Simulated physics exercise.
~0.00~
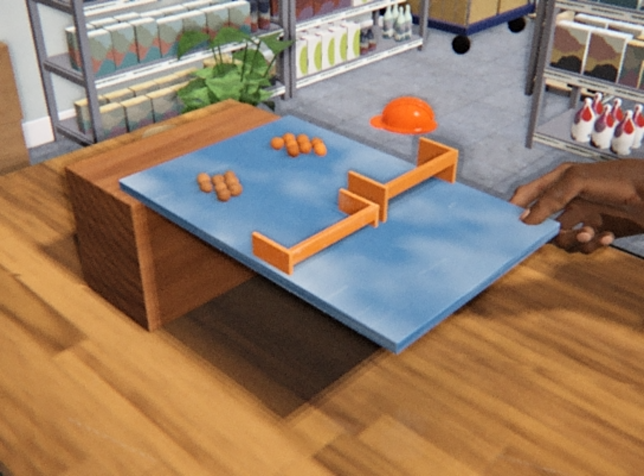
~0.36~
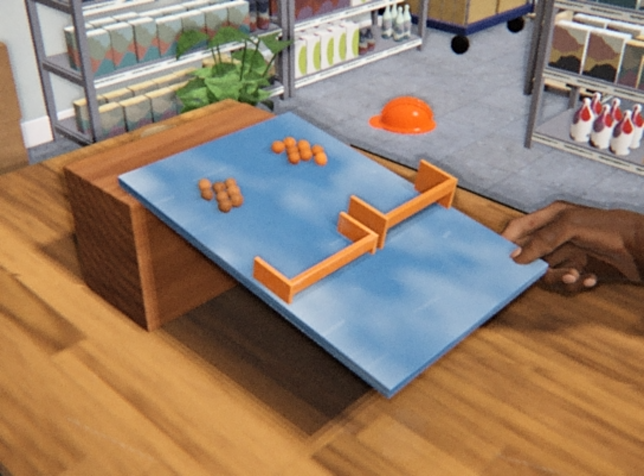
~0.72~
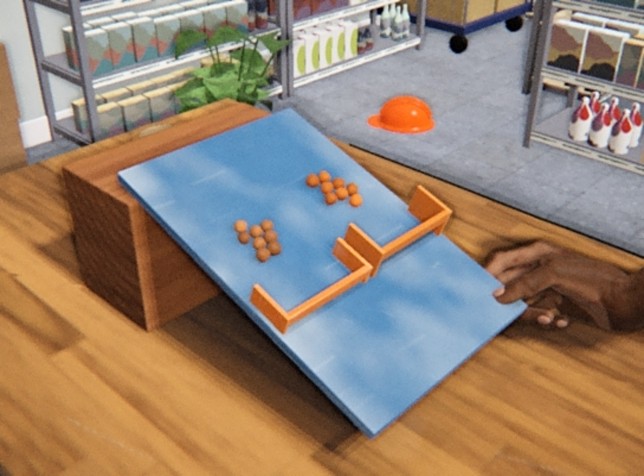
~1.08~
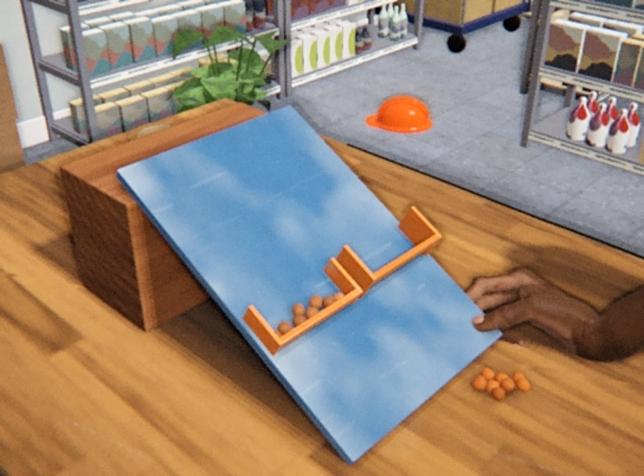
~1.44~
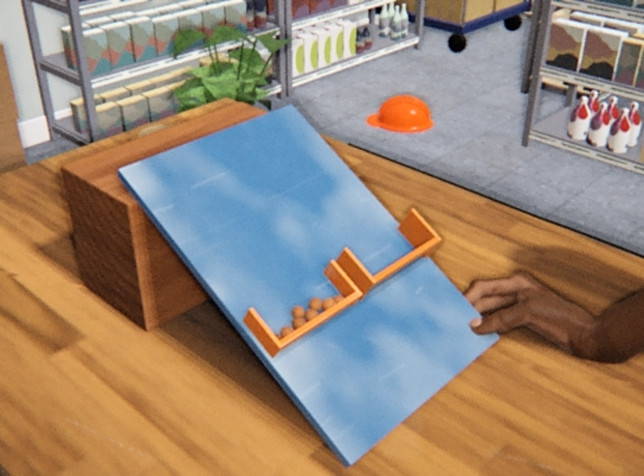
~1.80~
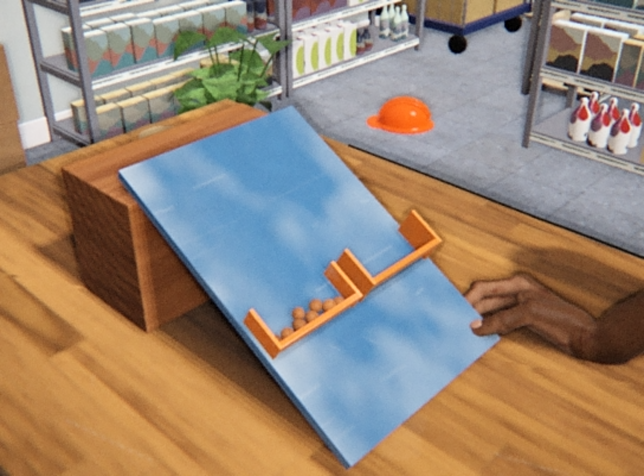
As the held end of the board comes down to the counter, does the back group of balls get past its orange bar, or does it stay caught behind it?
The back group passes beneath its bar and runs off the board on to the counter. The front group is the one that lodges against its bar and stays there.
